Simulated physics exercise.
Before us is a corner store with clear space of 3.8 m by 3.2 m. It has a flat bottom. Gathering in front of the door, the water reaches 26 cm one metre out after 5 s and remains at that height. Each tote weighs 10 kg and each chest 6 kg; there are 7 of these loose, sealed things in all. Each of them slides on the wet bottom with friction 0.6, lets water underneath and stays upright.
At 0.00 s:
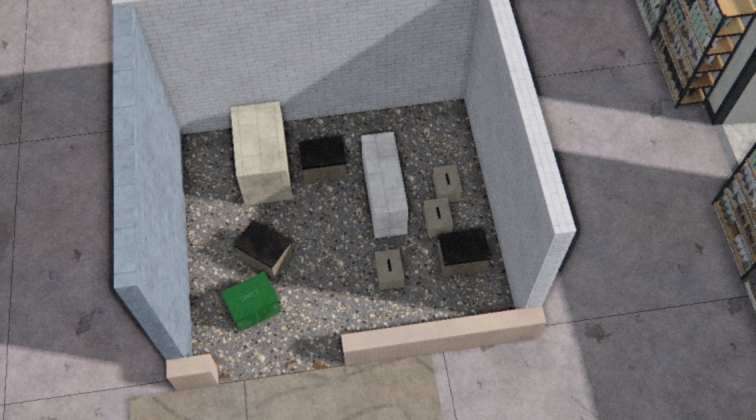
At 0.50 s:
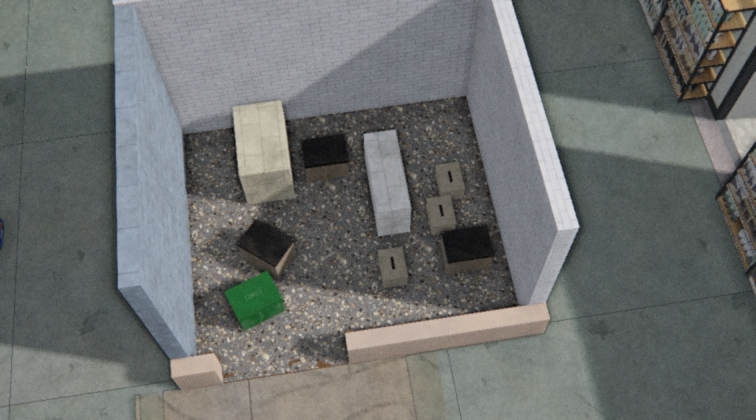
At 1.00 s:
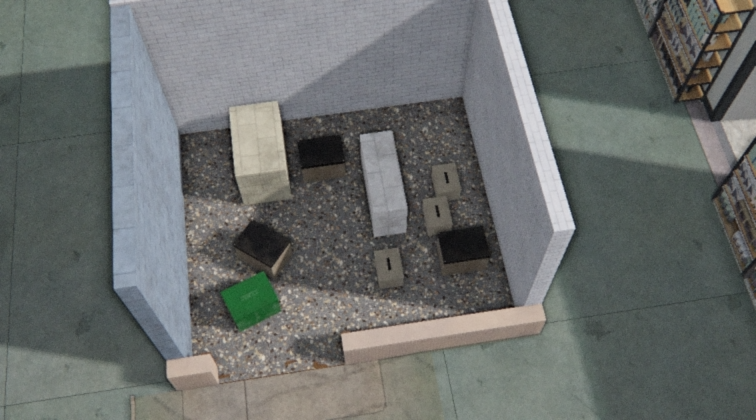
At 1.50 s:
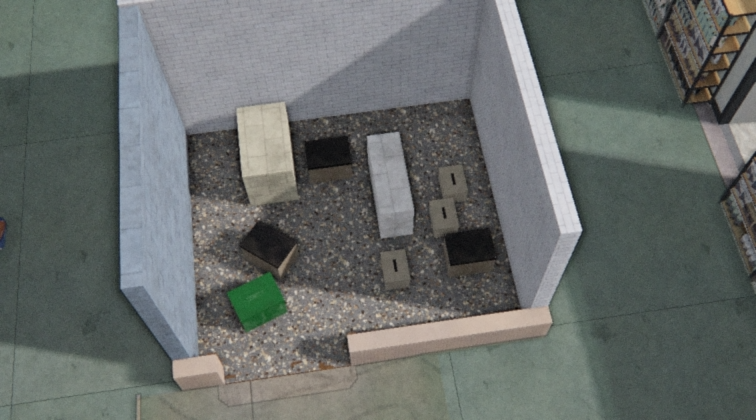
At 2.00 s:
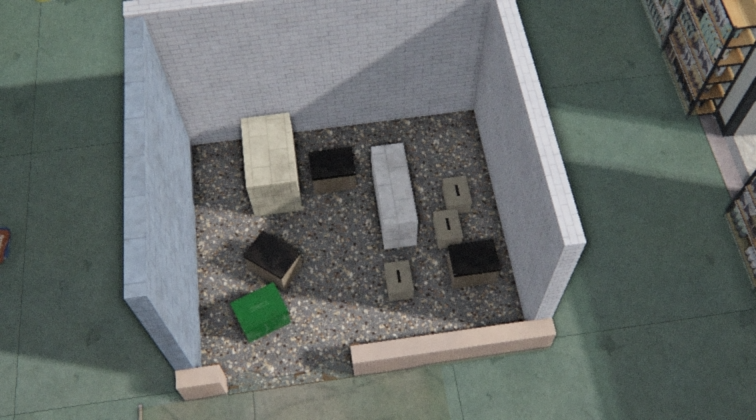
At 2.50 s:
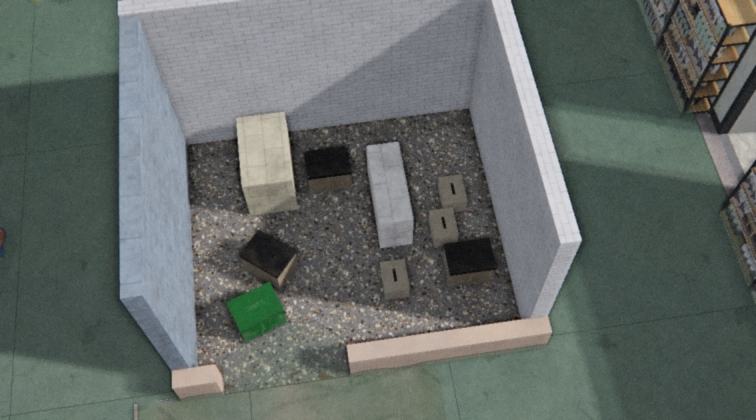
A green chest sat among dark-topped boxes and pale blocks in a walled, pebble-floored space, and nothing inside moved while the view shifted slightly and the pavement outside turned from grayish to green.
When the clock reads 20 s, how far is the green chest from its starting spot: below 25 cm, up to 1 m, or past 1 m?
Past 1 m.
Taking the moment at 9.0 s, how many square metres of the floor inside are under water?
11.0 m2.
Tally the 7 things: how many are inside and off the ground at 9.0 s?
4 of them.
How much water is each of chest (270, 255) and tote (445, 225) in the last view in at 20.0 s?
About 25 and 21 cm.
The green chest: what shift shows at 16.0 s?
Roughly 250 centimetres by that point.
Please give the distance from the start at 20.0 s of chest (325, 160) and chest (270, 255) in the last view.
Shifts: 200 cm / 250 cm.
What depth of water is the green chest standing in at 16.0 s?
Depth: About 27 cm.
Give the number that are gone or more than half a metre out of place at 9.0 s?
I make it 1 by then.
After 4.0 s the green chest is near (214, 262), 0.7 m from its start, afloat; 1 afloat.
After 9.0 s the green chest is near (223, 150), 2.0 m from its start, afloat; 4 afloat.
After 16.0 s the green chest is near (213, 125), 2.4 m from its start, afloat; 7 afloat.
After 20.0 s the green chest is near (215, 126), 2.4 m from its start, afloat; 7 afloat.
